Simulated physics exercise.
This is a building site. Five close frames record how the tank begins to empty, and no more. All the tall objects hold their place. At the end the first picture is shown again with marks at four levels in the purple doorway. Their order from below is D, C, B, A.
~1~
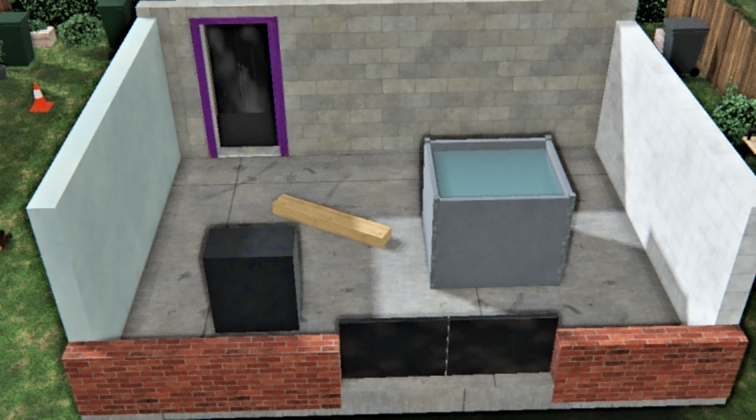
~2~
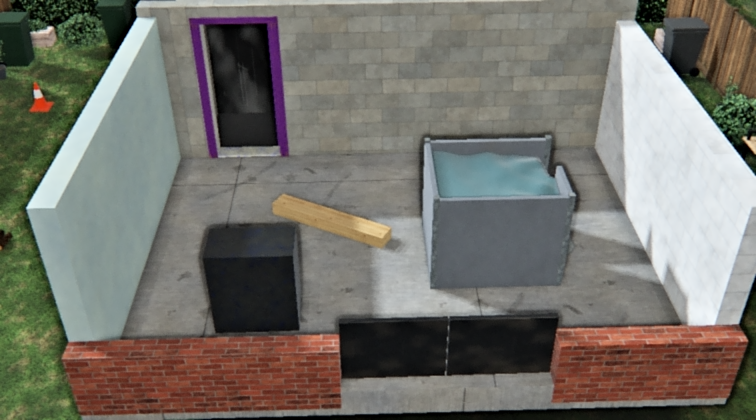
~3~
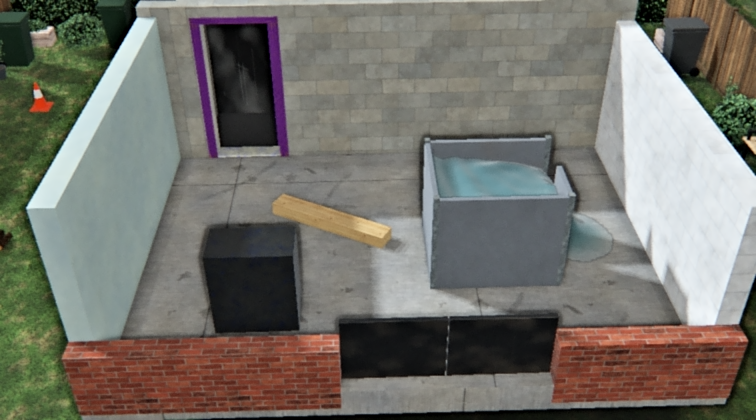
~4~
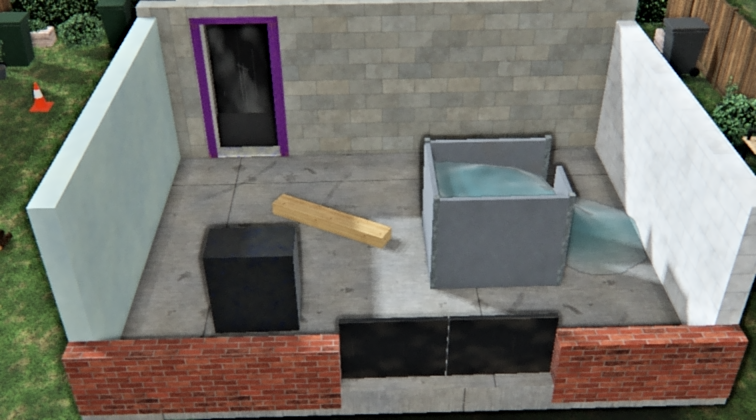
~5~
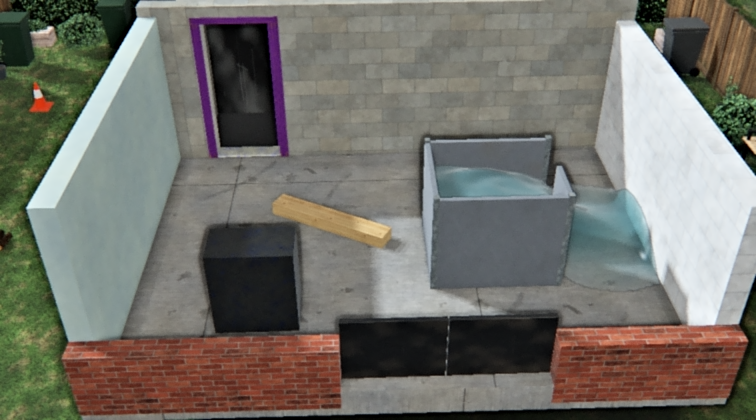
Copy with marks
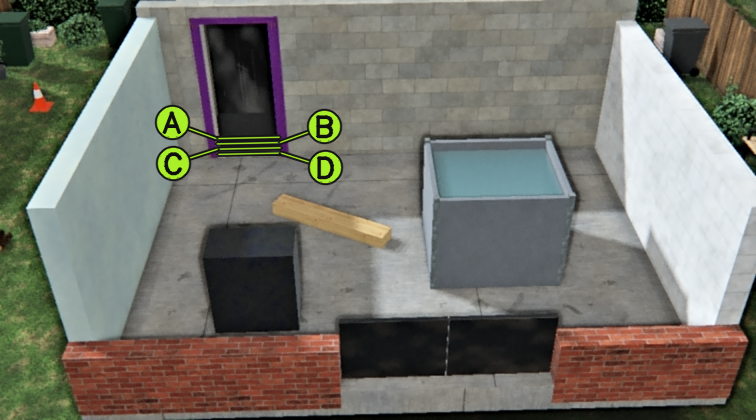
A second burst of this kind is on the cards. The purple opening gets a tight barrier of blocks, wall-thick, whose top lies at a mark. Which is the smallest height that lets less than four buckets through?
It is C.
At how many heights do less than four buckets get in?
Three of the four.
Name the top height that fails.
D.
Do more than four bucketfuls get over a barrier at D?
Yes.
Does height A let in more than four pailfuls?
No, not at all.
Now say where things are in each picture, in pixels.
The first frame shows water in the tank at rest, its middle at (495, 174); foot of the purple doorway at (250, 156); shut gate at (448, 328).
In the second frame, water covers 1 % of the ground, its front hidden from here.
In the third frame, 3 % of the ground under water, visible out to (607, 238).
In the fourth frame, 6 % of the ground under water, visible out to (625, 214).
In the fifth frame, 9 % of the ground under water, visible out to (614, 190).
In lime, A at (247, 137); B at (248, 143); C at (249, 148); D at (249, 153); from the bottom up D, C, B, A.
With A, nothing gets over.
With B, nothing gets over.
With C, a bucket or two gets in.
With D, about 13 bucketfuls get in.
